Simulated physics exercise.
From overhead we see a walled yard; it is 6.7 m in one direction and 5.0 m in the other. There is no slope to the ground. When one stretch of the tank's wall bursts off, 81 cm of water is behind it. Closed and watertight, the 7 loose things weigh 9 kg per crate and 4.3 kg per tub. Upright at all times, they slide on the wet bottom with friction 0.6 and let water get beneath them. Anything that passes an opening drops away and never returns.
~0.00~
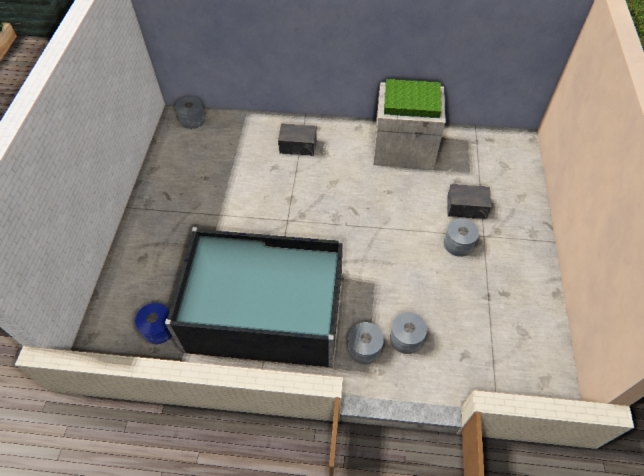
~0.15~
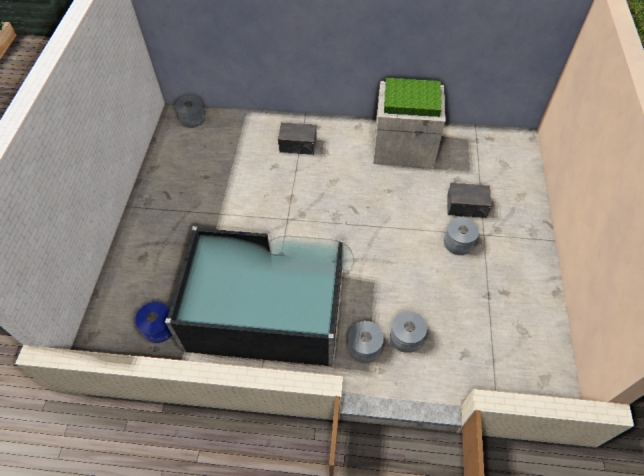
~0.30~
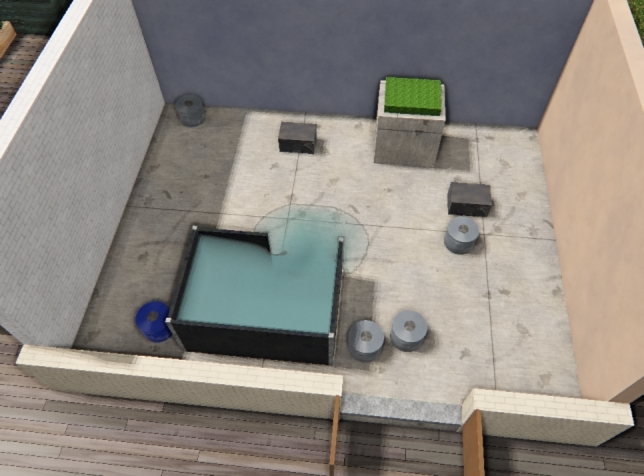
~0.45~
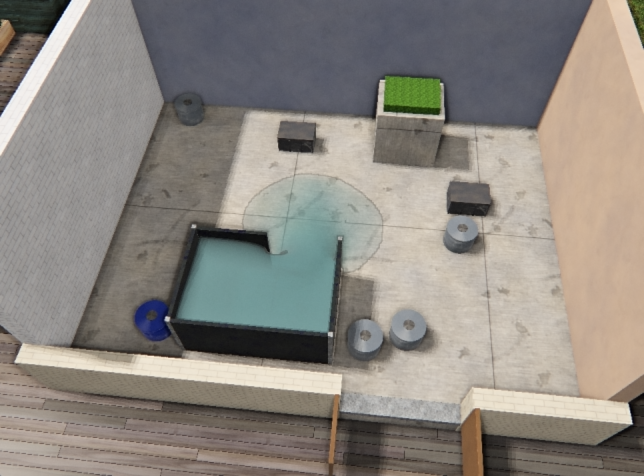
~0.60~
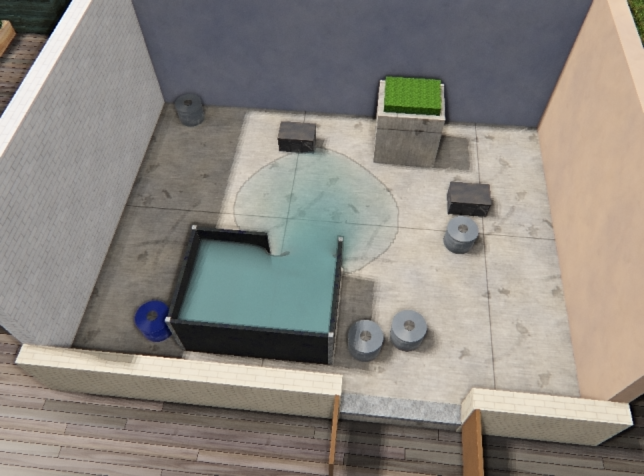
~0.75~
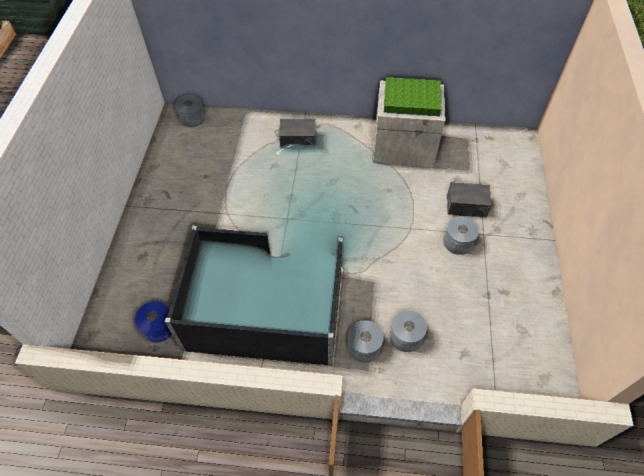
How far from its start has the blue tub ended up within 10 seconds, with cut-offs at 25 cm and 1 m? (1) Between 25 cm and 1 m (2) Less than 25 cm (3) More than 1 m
1, between 25 cm and 1 m.
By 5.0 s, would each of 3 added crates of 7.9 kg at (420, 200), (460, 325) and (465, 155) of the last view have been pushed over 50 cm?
Order as asked - farther, not as far, farther.
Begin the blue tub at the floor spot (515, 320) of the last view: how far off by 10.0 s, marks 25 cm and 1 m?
By that time it is swept a long way.
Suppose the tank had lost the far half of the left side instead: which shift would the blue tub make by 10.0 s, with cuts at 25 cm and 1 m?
So, for the blue tub: It shifts a small amount.
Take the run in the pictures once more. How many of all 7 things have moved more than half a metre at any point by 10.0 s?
The number is 6.
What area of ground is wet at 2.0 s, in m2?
Roughly 18 m2 of it is wet.
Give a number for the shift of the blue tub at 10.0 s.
50 cm.
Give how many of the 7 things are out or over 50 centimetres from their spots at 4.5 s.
Tally at that time: 3.
After 2.0 s the blue tub is near (152, 317), 0.0 m from its start, aground; 0 of 7 are out; 1 afloat.
After 4.5 s the blue tub is near (152, 317), 0.0 m from its start, aground; 0 of 7 are out; 1 afloat.
After 7.0 s the blue tub is near (158, 346), 0.5 m from its start, afloat; 0 of 7 are out; 6 afloat.
After 10.0 s the blue tub is near (158, 347), 0.5 m from its start, afloat; 0 of 7 are out; 7 afloat.
